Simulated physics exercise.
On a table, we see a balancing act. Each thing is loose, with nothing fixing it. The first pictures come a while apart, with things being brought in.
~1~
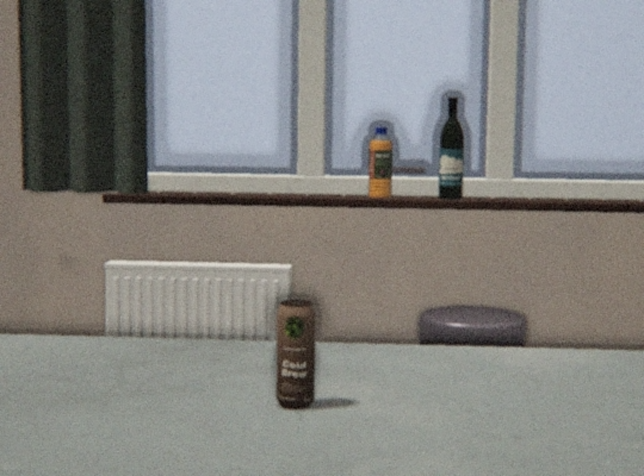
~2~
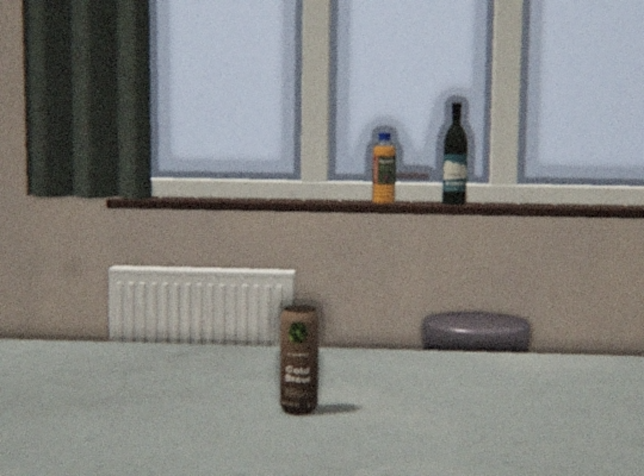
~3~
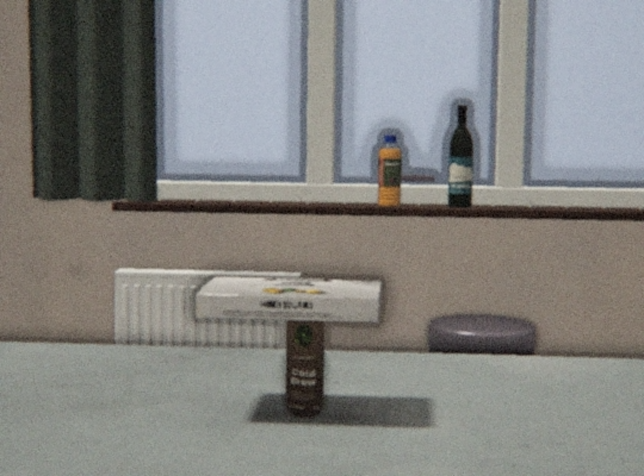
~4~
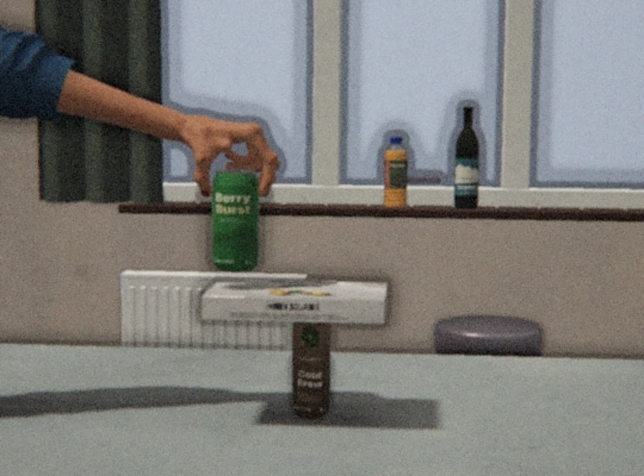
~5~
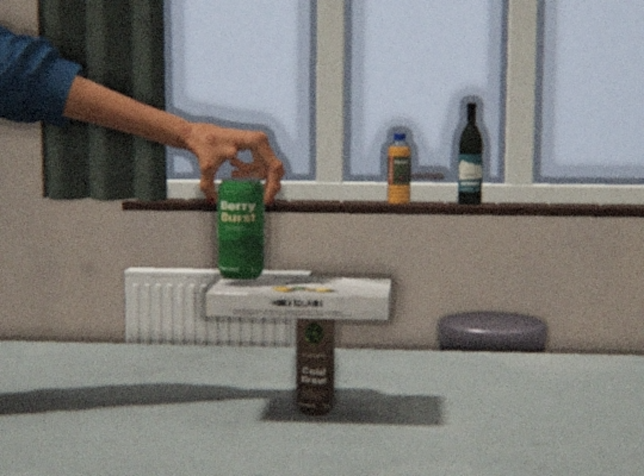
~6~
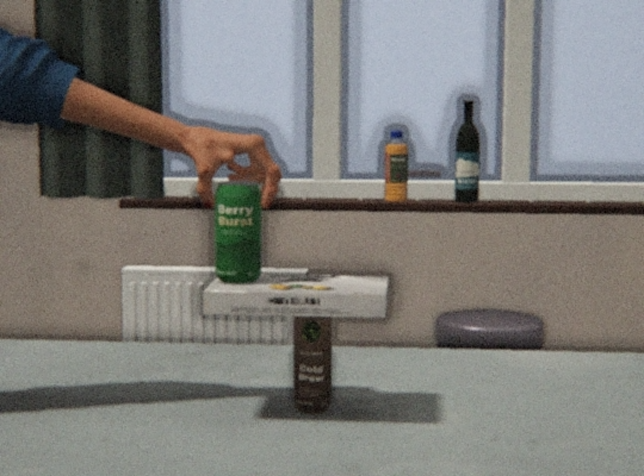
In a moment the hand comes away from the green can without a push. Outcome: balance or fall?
The stack does not stay put.
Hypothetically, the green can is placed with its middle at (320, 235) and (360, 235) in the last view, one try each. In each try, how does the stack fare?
Try one: The stack remains standing; try two: The stack collapses.
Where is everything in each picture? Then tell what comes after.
The last thing is not in view yet; brown can (296, 355), in the first picture.
The last thing is not in view yet; brown can (299, 360), in the second picture.
The last thing is not in view yet; brown can (305, 363), in the third picture.
On its way; green can (235, 221); brown can (311, 365), in the fourth picture.
On its way; green can (241, 228); brown can (315, 361), in the fifth picture.
In place under the hand; green can (238, 232); brown can (313, 359), in the sixth picture.
Then, 0.40 s later than the last frame, white packet and green can now fallen.
Then, 0.60 s later than the last frame, things are still on the move.
When it is over, fallen, white packet and green can; brown can as before. The stack gives way.
